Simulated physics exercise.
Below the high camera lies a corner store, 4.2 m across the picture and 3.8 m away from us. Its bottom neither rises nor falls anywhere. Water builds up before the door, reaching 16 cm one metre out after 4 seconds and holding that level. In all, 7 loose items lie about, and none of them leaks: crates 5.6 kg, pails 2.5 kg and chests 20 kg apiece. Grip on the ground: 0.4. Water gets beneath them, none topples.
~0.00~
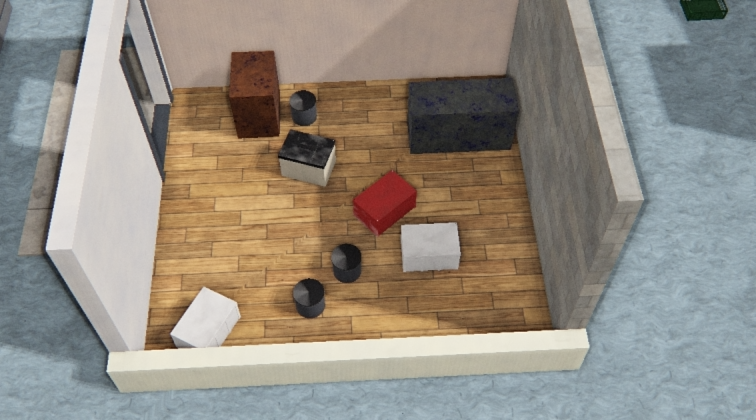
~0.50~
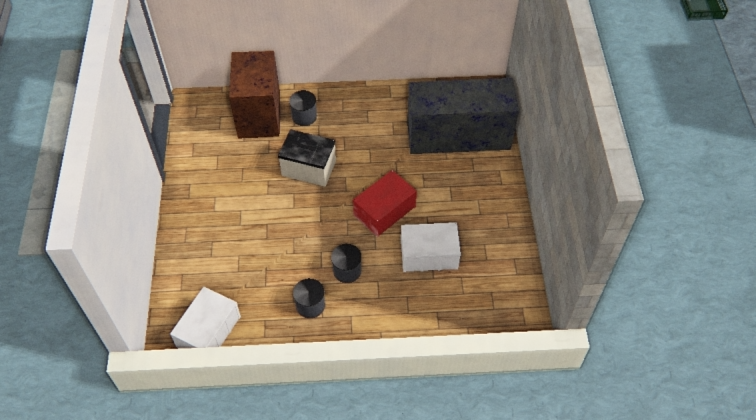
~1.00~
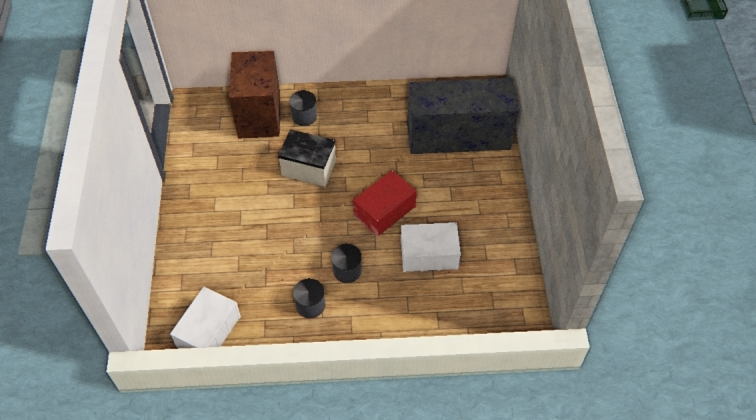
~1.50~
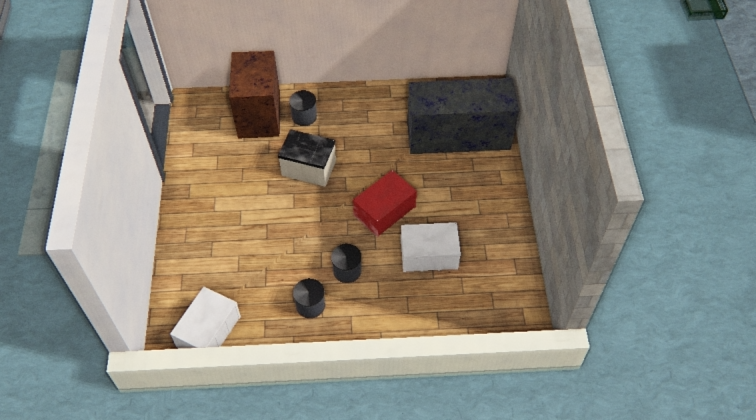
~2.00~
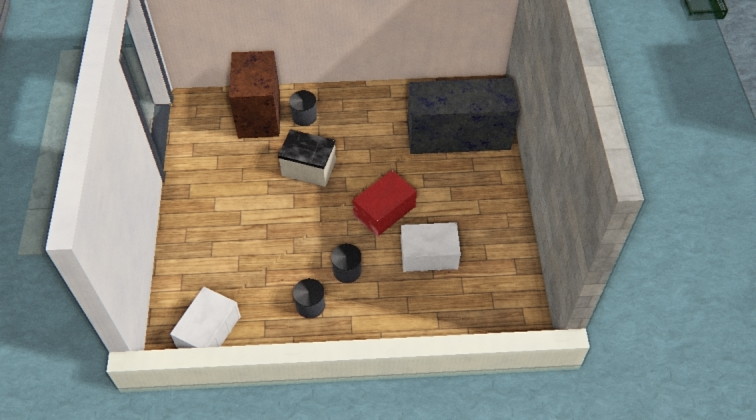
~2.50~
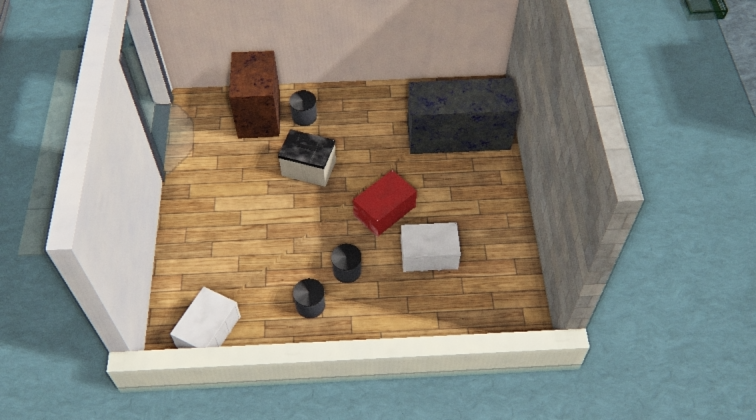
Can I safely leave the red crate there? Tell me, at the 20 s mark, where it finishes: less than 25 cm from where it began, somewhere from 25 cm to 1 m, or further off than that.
It finishes between 25 cm and 1 m away.
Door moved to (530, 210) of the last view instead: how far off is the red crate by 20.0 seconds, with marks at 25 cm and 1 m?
The red crate covers a long distance.
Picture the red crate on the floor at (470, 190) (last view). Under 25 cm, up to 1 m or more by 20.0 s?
Here it is nearly still.
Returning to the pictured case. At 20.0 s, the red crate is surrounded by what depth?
Roughly 8 cm deep.
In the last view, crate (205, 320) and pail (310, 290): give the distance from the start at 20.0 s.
Respectively 100 and 200 cm.
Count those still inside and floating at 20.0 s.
I get 7.
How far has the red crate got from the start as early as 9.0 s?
About 0 cm by then.
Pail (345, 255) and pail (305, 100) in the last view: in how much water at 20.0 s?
First roughly 13 cm, second roughly 13 cm.
After 4.0 s the red crate is near (385, 195), 0.0 m from its start, aground; 0 afloat.
After 9.0 s the red crate is near (385, 195), 0.0 m from its start, aground; 3 afloat.
After 16.0 s the red crate is near (405, 271), 1.0 m from its start, afloat; 6 afloat.
After 20.0 s the red crate is near (438, 202), 0.6 m from its start, afloat; 7 afloat.
